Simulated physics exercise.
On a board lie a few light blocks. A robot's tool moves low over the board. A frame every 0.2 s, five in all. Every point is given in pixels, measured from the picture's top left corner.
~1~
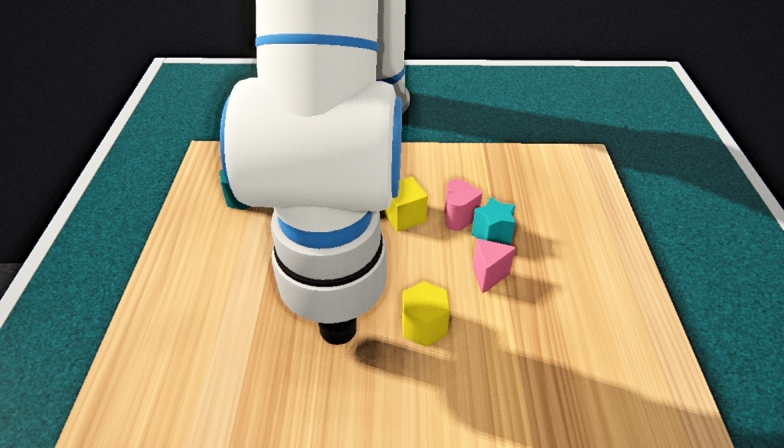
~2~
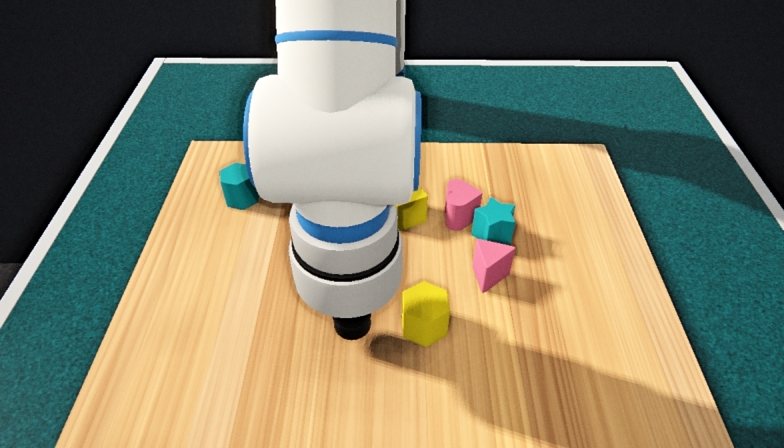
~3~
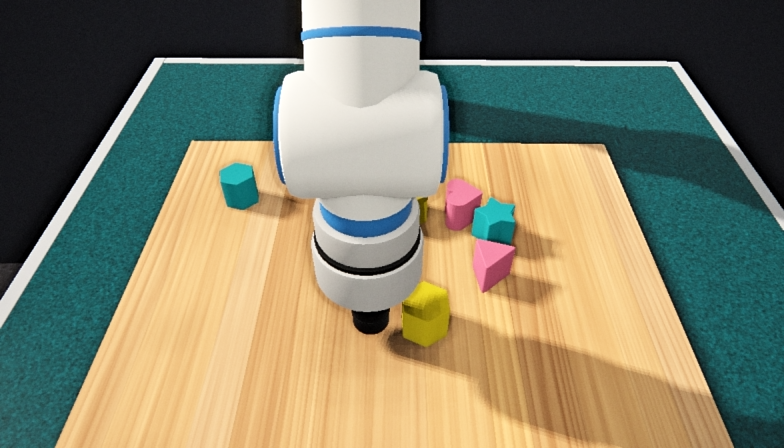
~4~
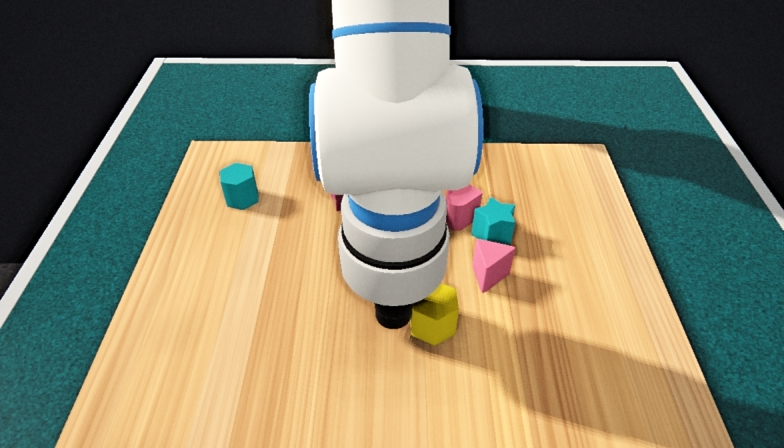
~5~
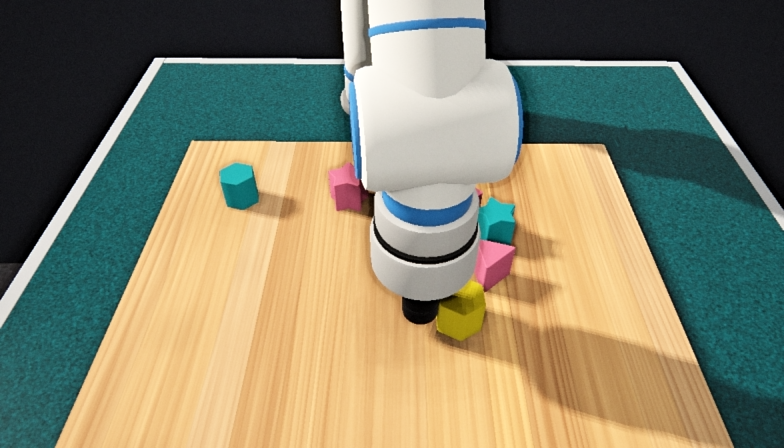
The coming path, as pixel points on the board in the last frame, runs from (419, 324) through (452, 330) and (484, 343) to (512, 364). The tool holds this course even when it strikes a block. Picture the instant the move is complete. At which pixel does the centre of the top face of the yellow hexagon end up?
Somewhere near (515, 294).
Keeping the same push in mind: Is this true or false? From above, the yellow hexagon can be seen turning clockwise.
This is false.
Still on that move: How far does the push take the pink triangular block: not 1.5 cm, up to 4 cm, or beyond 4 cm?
Movement: Under 1.5 cm.
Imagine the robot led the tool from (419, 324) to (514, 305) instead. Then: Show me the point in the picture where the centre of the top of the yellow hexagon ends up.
The answer is (561, 279).
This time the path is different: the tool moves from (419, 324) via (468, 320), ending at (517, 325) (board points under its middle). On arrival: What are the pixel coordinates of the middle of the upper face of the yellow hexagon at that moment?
The middle of its top is at (557, 284).
The first path, step by step. One third of the way, tool at (454, 317); yellow hexagon at (494, 293), turned 25° anticlockwise.
Two thirds of the way, tool at (487, 330); yellow hexagon at (515, 294), turned 55° anticlockwise.
At the end, tool at (516, 351); yellow hexagon at (515, 294), turned 55° anticlockwise; pink triangular block in place.
